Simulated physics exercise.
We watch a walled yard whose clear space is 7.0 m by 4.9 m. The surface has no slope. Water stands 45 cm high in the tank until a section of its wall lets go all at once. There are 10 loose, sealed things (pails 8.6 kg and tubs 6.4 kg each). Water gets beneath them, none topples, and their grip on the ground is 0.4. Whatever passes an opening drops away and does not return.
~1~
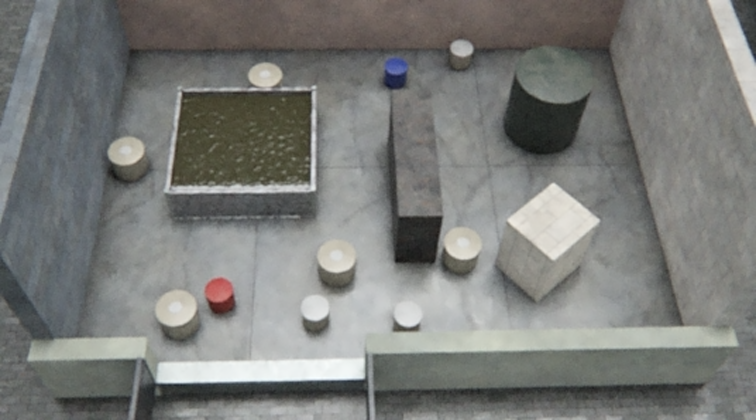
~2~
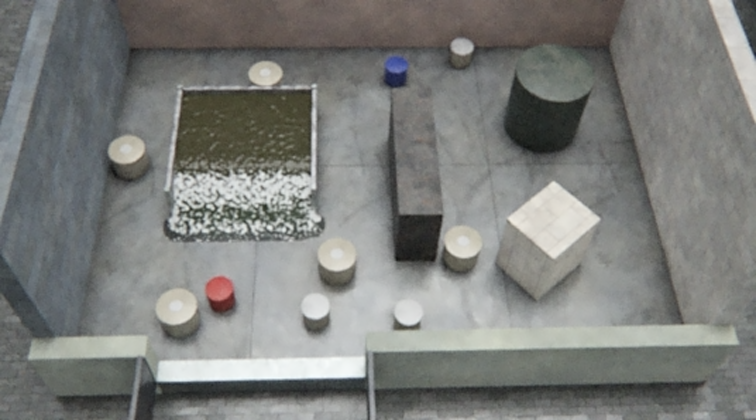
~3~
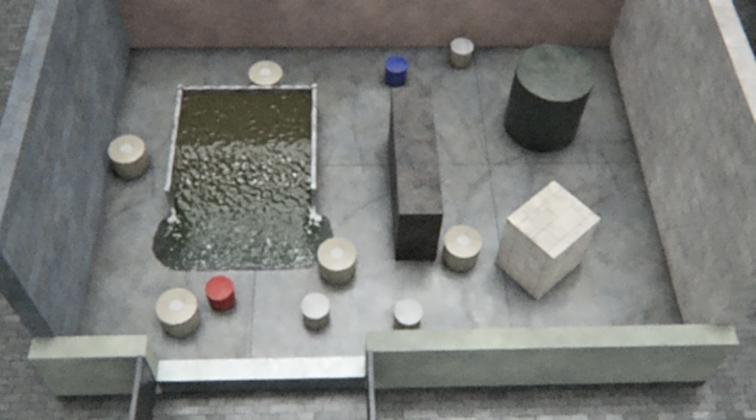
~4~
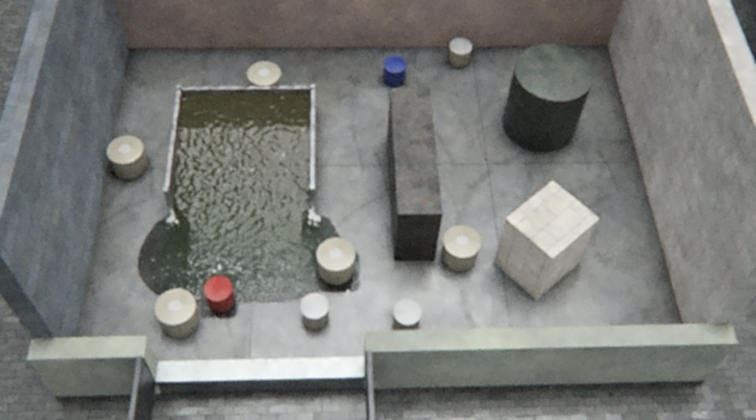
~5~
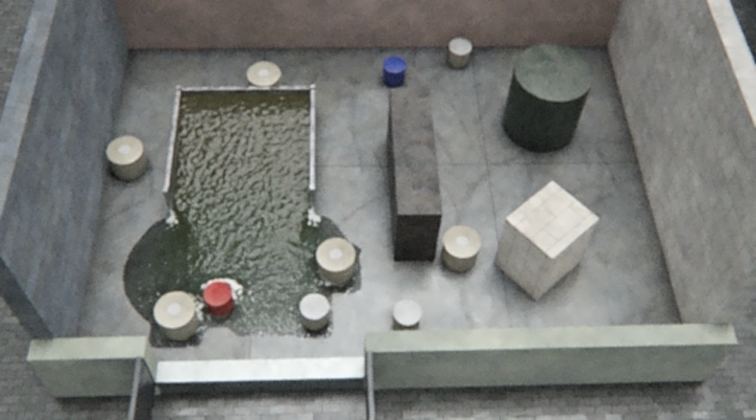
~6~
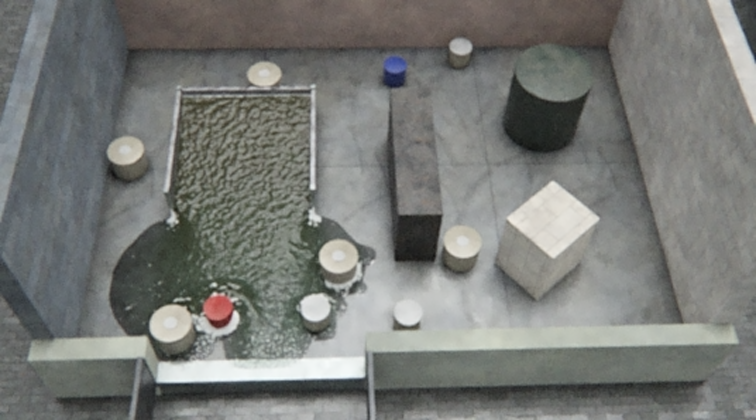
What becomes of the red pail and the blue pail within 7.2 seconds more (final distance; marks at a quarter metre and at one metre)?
The red pail gets carried off, the blue pail stays put.
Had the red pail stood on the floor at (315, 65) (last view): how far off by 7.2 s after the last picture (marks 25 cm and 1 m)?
It stays put.
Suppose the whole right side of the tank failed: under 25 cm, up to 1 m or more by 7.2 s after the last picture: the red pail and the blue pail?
Then the red pail barely shifts, the blue pail gets carried off.
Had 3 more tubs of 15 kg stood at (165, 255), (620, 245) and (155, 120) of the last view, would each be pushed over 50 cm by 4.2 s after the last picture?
In turn: Over, less, less.
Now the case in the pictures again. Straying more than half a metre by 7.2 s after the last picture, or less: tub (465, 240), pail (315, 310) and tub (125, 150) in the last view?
In turn: Short of it, past it, more.
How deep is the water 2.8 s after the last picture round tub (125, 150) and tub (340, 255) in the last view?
Roughly 3 and 3 cm.
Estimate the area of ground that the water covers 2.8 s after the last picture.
Roughly 14 m2.
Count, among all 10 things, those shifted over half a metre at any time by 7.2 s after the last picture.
5 of them.
Then, 0.9 s after the last picture the red pail has gone out; the blue pail is near (395, 65), 0.0 m from its start, aground; 2 of 10 are out; 0 afloat.
Then, 2.8 s after the last picture the red pail has gone out; the blue pail is near (395, 65), 0.0 m from its start, aground; 3 of 10 are out; 0 afloat.
Then, 4.8 s after the last picture the red pail has gone out; the blue pail is near (395, 65), 0.0 m from its start, aground; 3 of 10 are out; 0 afloat.
Then, 7.2 s after the last picture the red pail has gone out; the blue pail is near (395, 65), 0.0 m from its start, aground; 3 of 10 are out; 0 afloat.
